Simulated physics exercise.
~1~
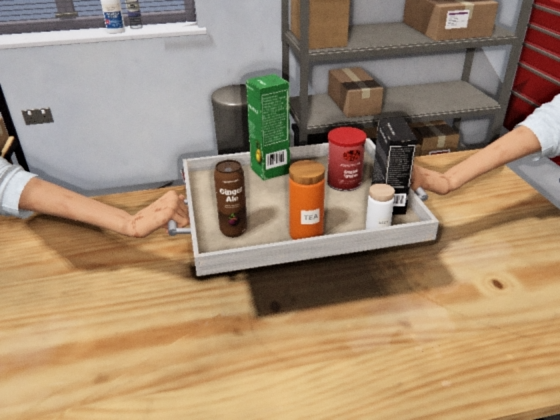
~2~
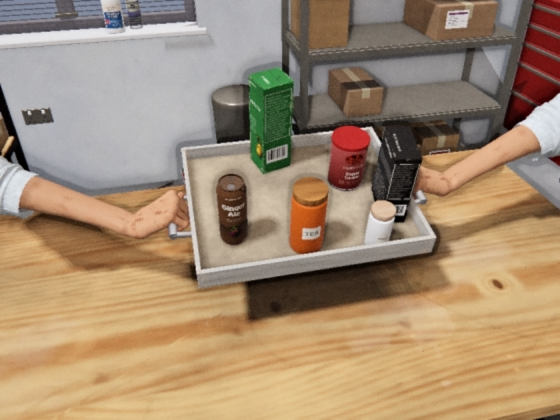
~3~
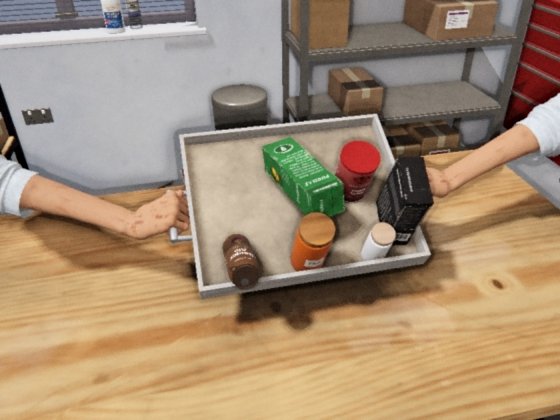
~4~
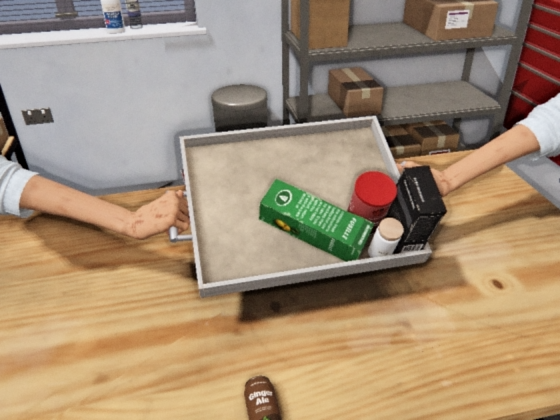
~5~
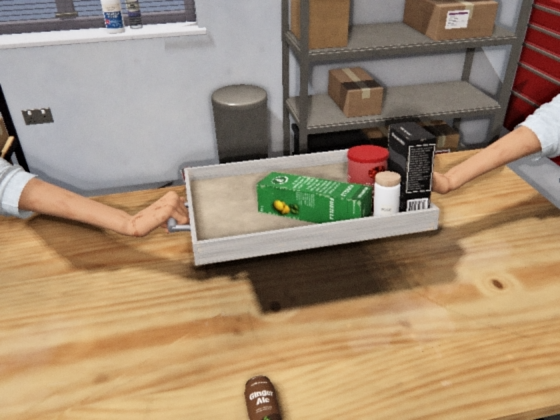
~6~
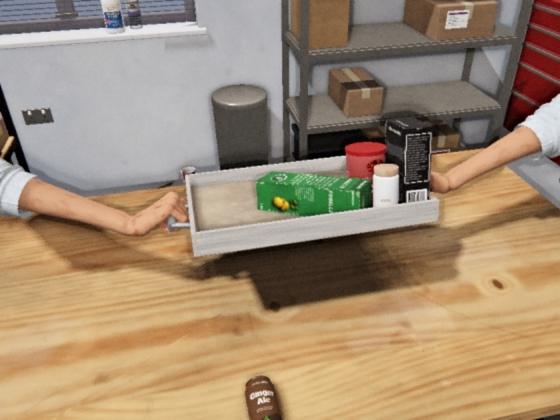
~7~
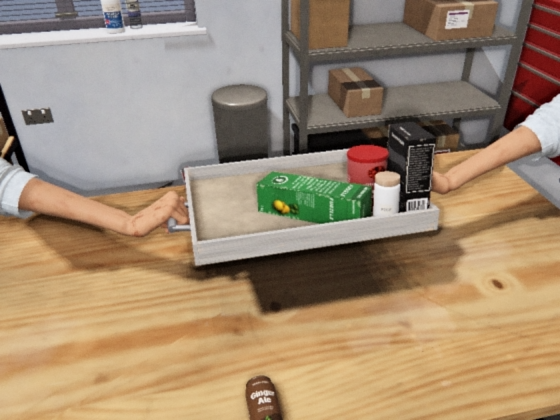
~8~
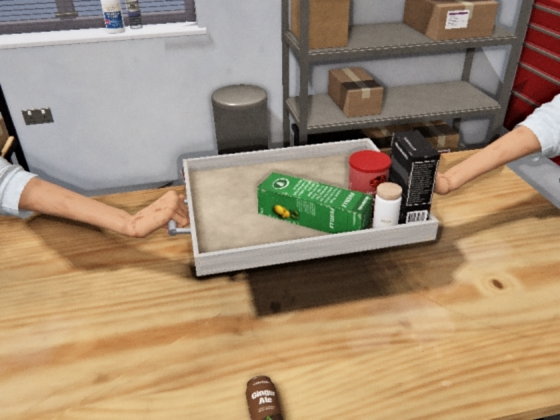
Hand-held tray tipping toward the viewer, toppling a green carton and spilling a brown can and orange jar, then levelling out.
